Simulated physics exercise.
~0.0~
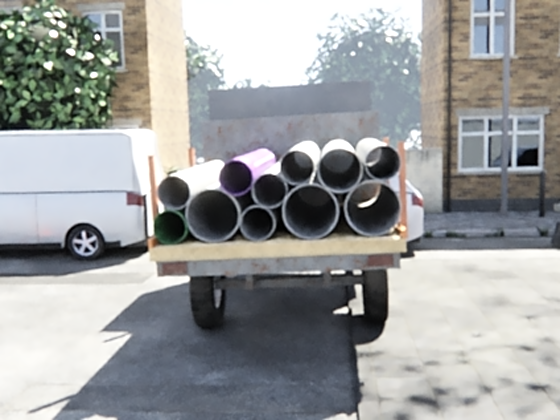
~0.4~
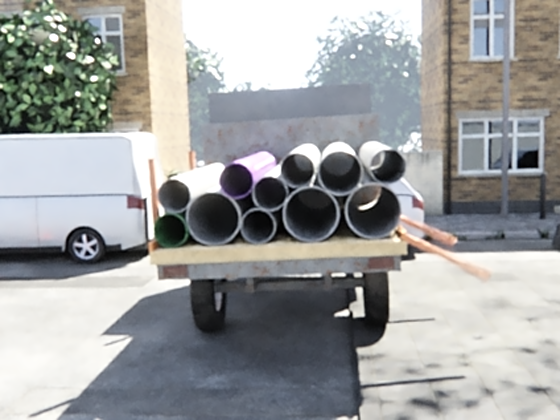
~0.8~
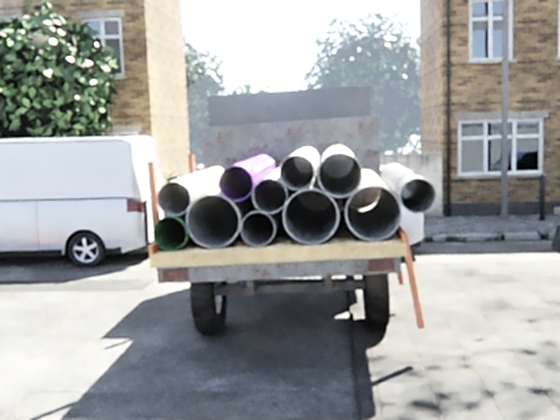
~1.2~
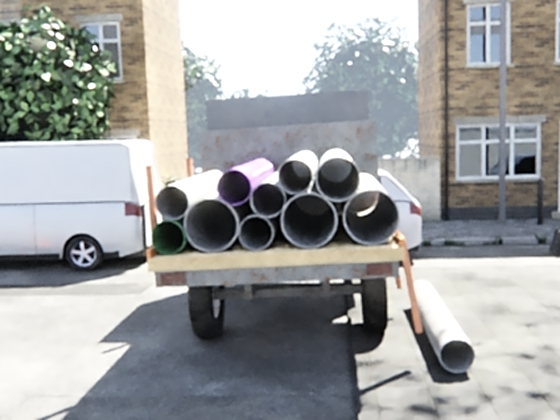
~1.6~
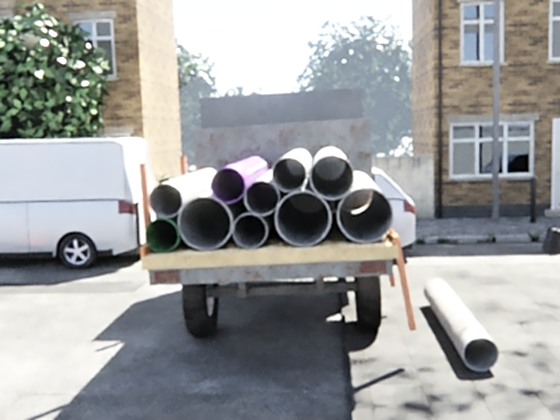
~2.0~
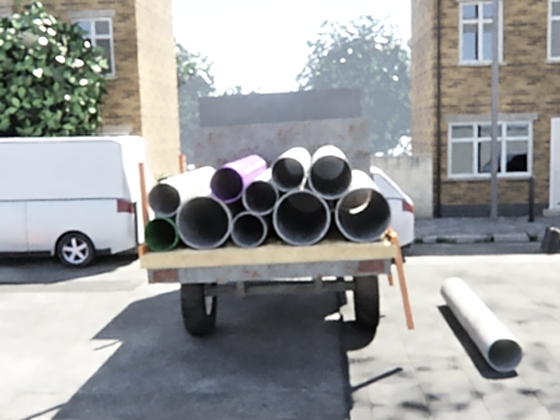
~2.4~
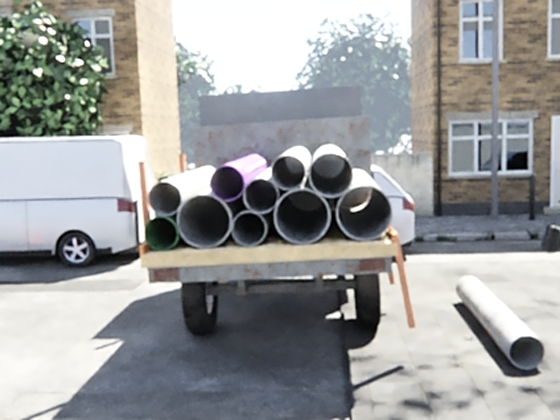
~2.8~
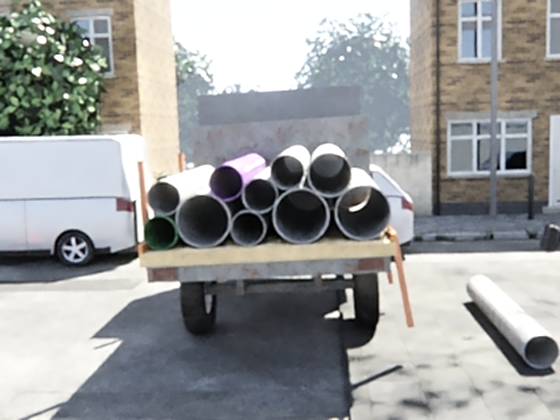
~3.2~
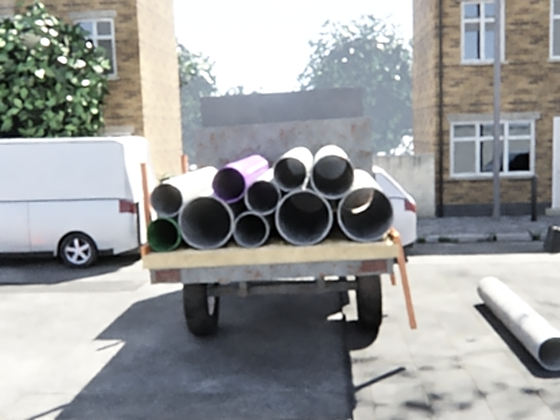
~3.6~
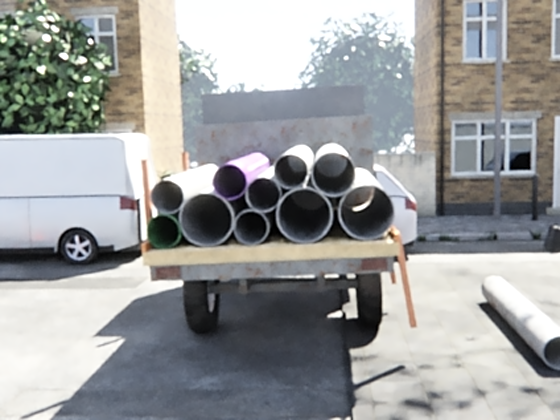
A grey pipe dropped off the right side of a parked flatbed lorry after the posts there swung down, then rolled away to the right across the ground, while the rest, including the purple and green ones, stayed stacked on the deck.
